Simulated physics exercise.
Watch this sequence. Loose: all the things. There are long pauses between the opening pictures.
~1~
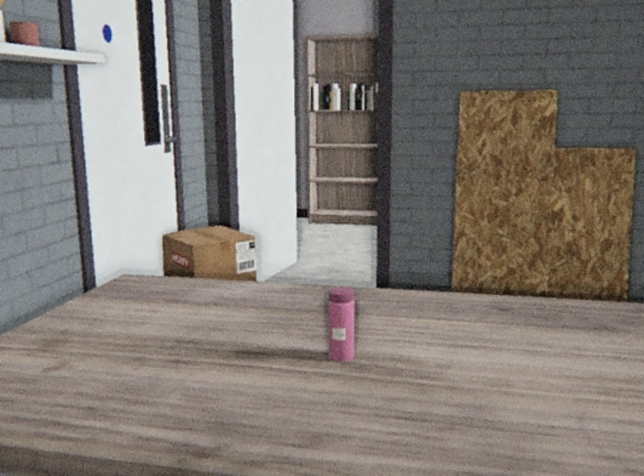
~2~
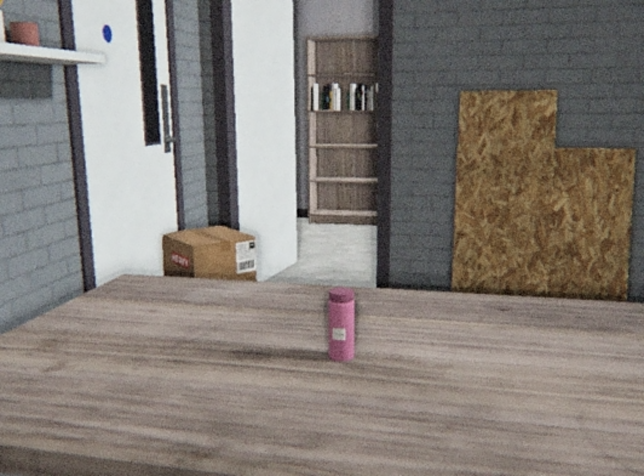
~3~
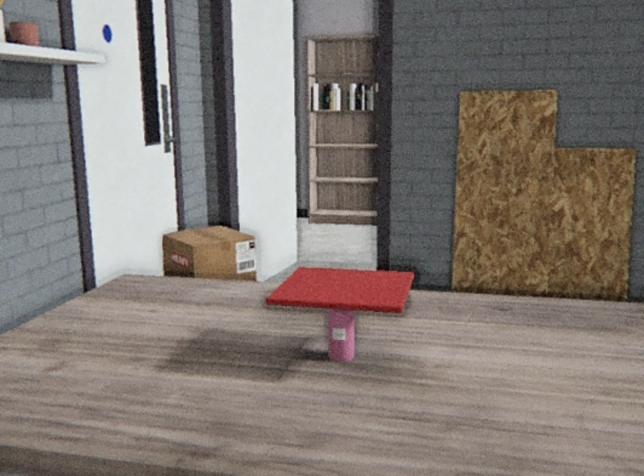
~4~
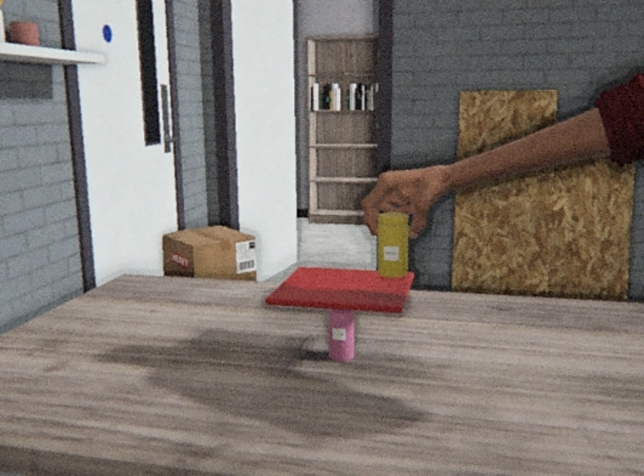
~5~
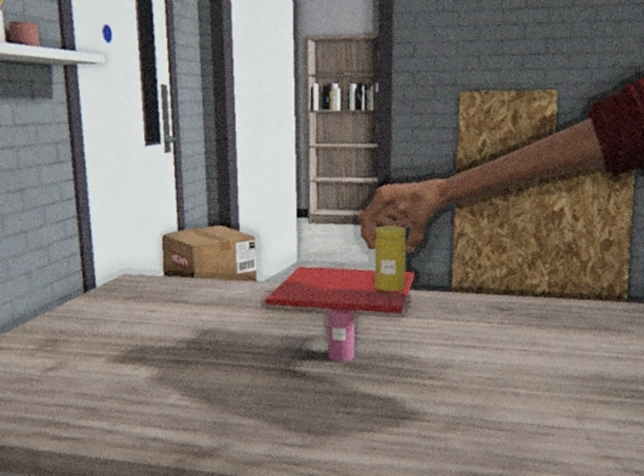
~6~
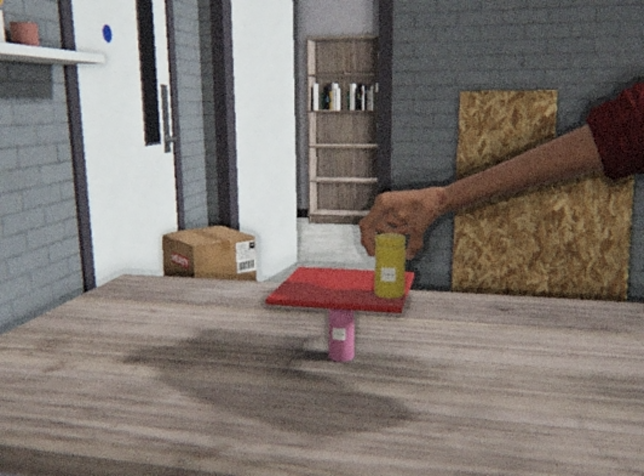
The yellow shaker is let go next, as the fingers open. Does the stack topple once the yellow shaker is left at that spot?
Yes, it ends up with something fallen.
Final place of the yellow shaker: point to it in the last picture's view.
The object winds up at approximately (447, 375).
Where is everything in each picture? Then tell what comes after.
In the first picture, the last thing is not in view yet; pink shaker (341, 324).
In the second picture, the last thing is not in view yet; pink shaker (341, 324).
In the third picture, the last thing is not in view yet; pink shaker (341, 324).
The fourth picture shows on its way; yellow shaker (393, 244); pink shaker (341, 324).
The fifth picture shows on its way; yellow shaker (390, 258); pink shaker (341, 324).
The sixth picture shows set down, still held; yellow shaker (390, 265); pink shaker (341, 324).
Then, 0.40 s on from there, yellow shaker now fallen; red lid turned 62° from how it was put.
Then, 0.70 s on from there, red lid now fallen; pink shaker turned 21° from how it was put.
In the end, fallen, pink shaker, red lid and yellow shaker. At the end, from the last picture's camera, yellow shaker near (447, 375). The stack loses its balance.
